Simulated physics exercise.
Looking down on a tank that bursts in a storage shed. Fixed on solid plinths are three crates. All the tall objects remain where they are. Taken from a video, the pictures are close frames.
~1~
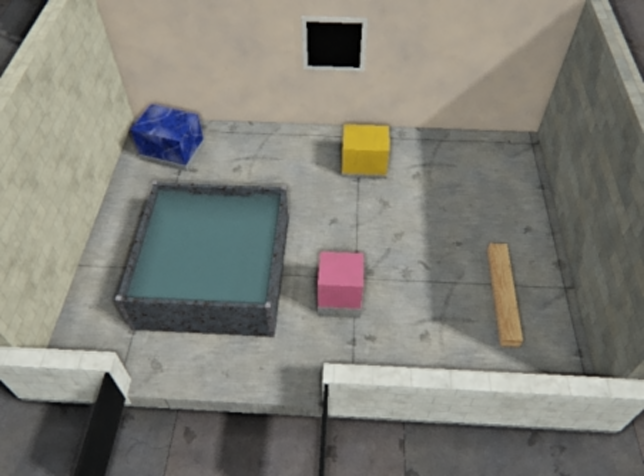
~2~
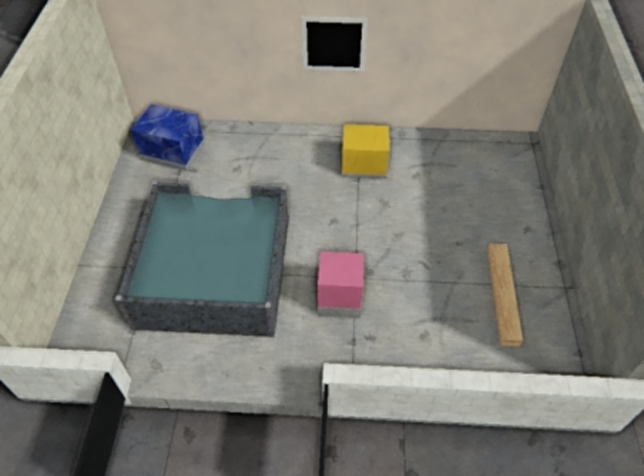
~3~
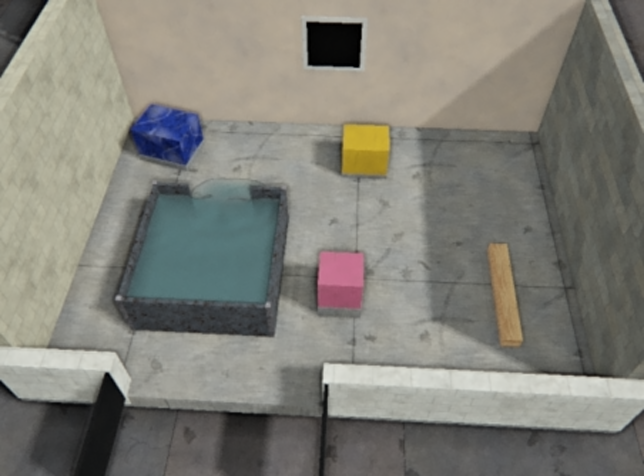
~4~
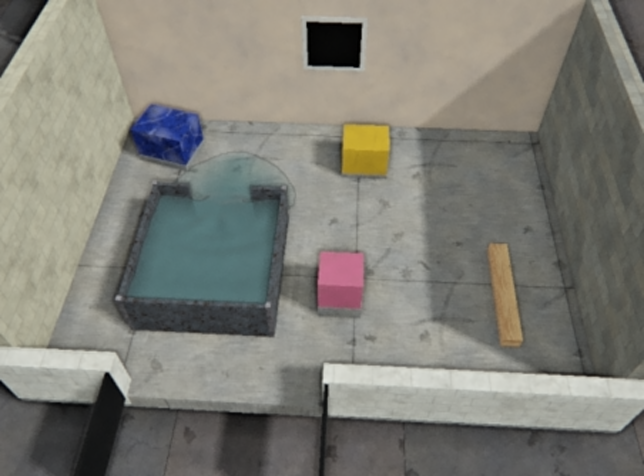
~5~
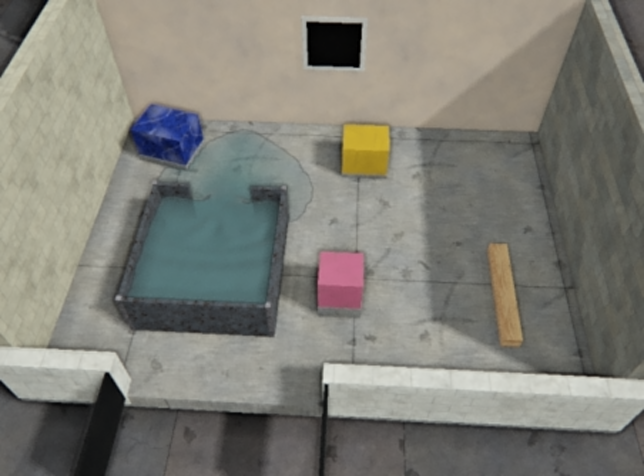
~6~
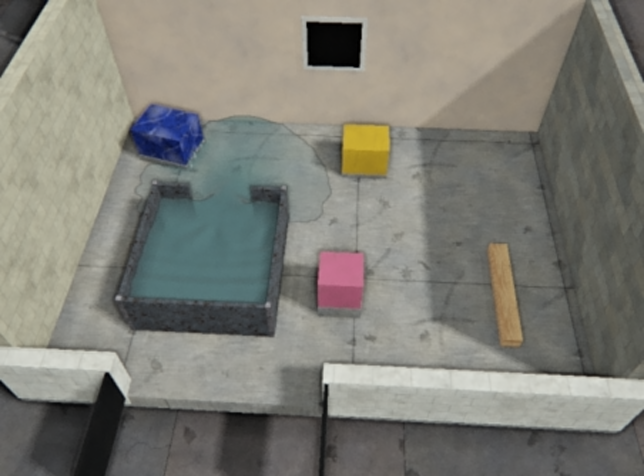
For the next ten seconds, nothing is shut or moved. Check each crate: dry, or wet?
Checked: Yellow crate wet, blue crate wet, pink crate dry.
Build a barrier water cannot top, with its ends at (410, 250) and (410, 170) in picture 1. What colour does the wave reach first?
That would be the one in blue.
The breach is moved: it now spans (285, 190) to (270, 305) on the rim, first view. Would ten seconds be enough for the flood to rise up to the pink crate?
After ten seconds, the pink has been flooded.
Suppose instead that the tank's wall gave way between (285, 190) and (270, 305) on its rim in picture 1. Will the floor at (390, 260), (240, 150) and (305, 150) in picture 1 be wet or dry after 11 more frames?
So it's liquid at the first, nothing at the second and nothing at the third.
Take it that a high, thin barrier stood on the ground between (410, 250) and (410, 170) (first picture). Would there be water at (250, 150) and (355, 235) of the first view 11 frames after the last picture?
As listed: Covered, dry.
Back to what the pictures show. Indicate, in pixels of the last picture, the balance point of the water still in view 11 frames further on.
At about (234, 215).
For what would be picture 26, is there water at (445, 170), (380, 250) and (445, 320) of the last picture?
First inundated, second spared, third spared.
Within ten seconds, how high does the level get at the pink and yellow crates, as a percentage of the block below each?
About 50 percent and about 230 percent.
A moment on, water covers 20 % of the floor; the yellow crate water round its plinth, the blue crate water round its plinth, the pink crate not reached.
Next, water covers 30 % of the floor; the yellow crate water round its plinth, the blue crate water round its plinth, the pink crate not reached.
Then, water covers 50 % of the floor; the yellow crate water round its plinth, the blue crate water round its plinth, the pink crate not reached.
Later, water covers 80 % of the floor; the yellow crate water round its plinth, the blue crate water round its plinth, the pink crate water round its plinth.
In the end, water covers 100 % of the floor; the yellow crate was topped, the blue crate was topped, the pink crate stayed above the water.
